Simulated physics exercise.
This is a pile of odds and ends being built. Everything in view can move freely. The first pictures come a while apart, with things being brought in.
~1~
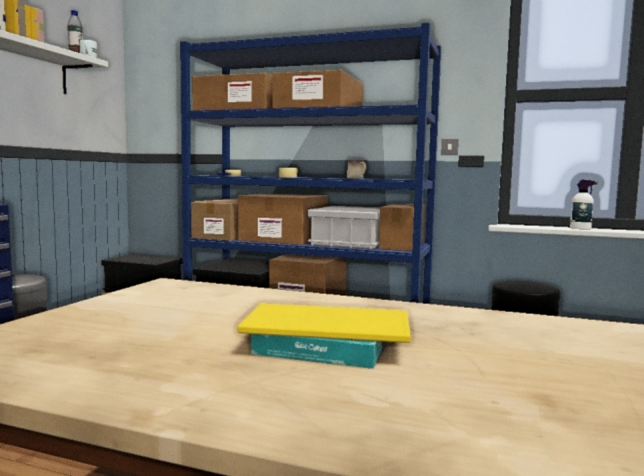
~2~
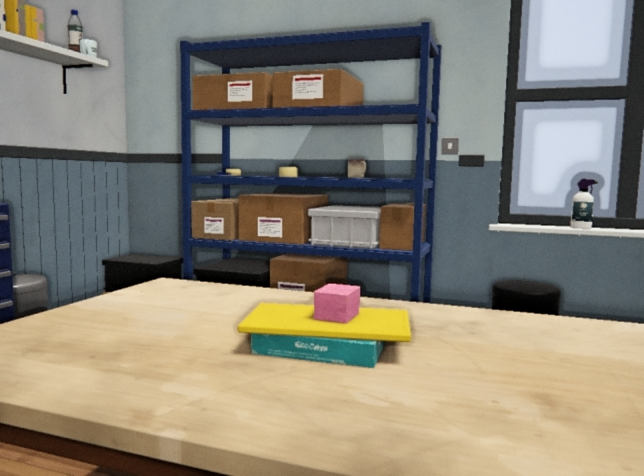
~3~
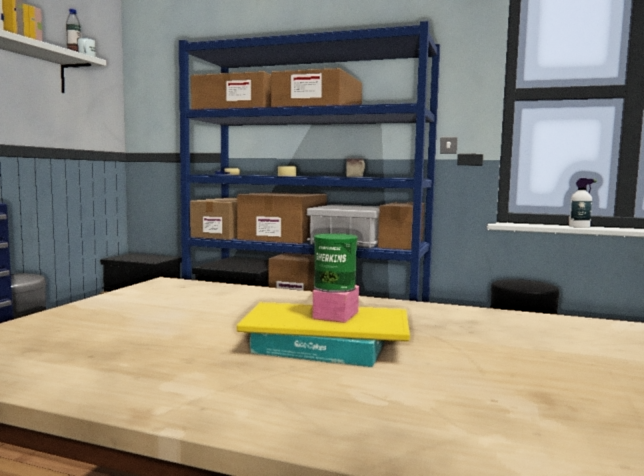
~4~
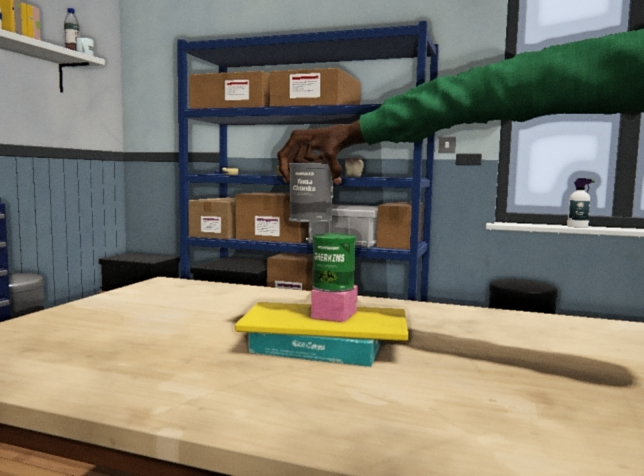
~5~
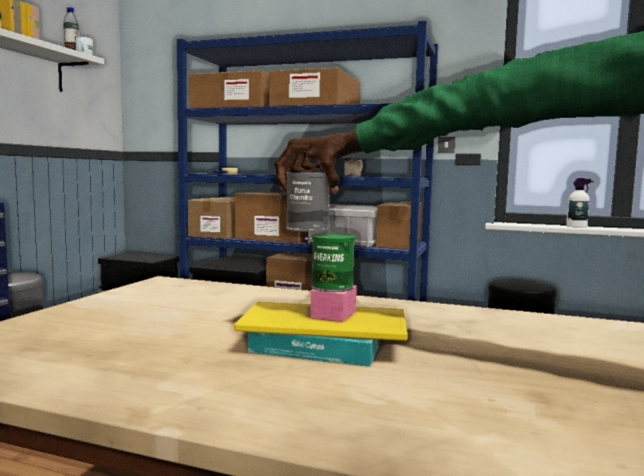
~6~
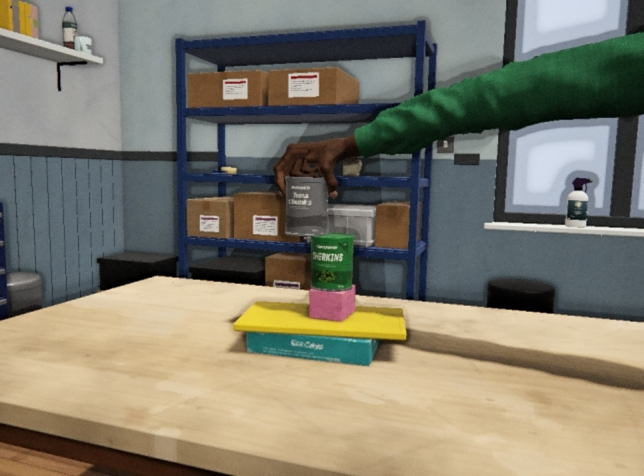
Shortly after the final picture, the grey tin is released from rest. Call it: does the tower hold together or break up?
It breaks up.
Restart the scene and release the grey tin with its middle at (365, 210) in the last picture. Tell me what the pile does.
Then it loses its balance.
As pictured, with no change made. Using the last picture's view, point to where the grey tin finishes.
Look around (259, 291) in the final frame.
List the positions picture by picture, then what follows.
In the first frame, the last thing is not in view yet; yellow tray (328, 321).
In the second frame, the last thing is not in view yet; pink block (337, 303).
In the third frame, the last thing is not in view yet; yellow tray (327, 320).
In the fourth frame, on its way; grey tin (311, 193); pink block (335, 302).
In the fifth frame, on its way; grey tin (308, 201); yellow tray (324, 319).
In the sixth frame, in place under the hand; grey tin (307, 206); pink block (333, 301).
Then, 0.40 s after the last picture, grey tin now fallen.
Then, 1.20 s after the last picture, things are still on the move.
At rest, fallen, grey tin; the other 4 in place. Seen from the same camera at the end, grey tin near (259, 291). The pile gives way.
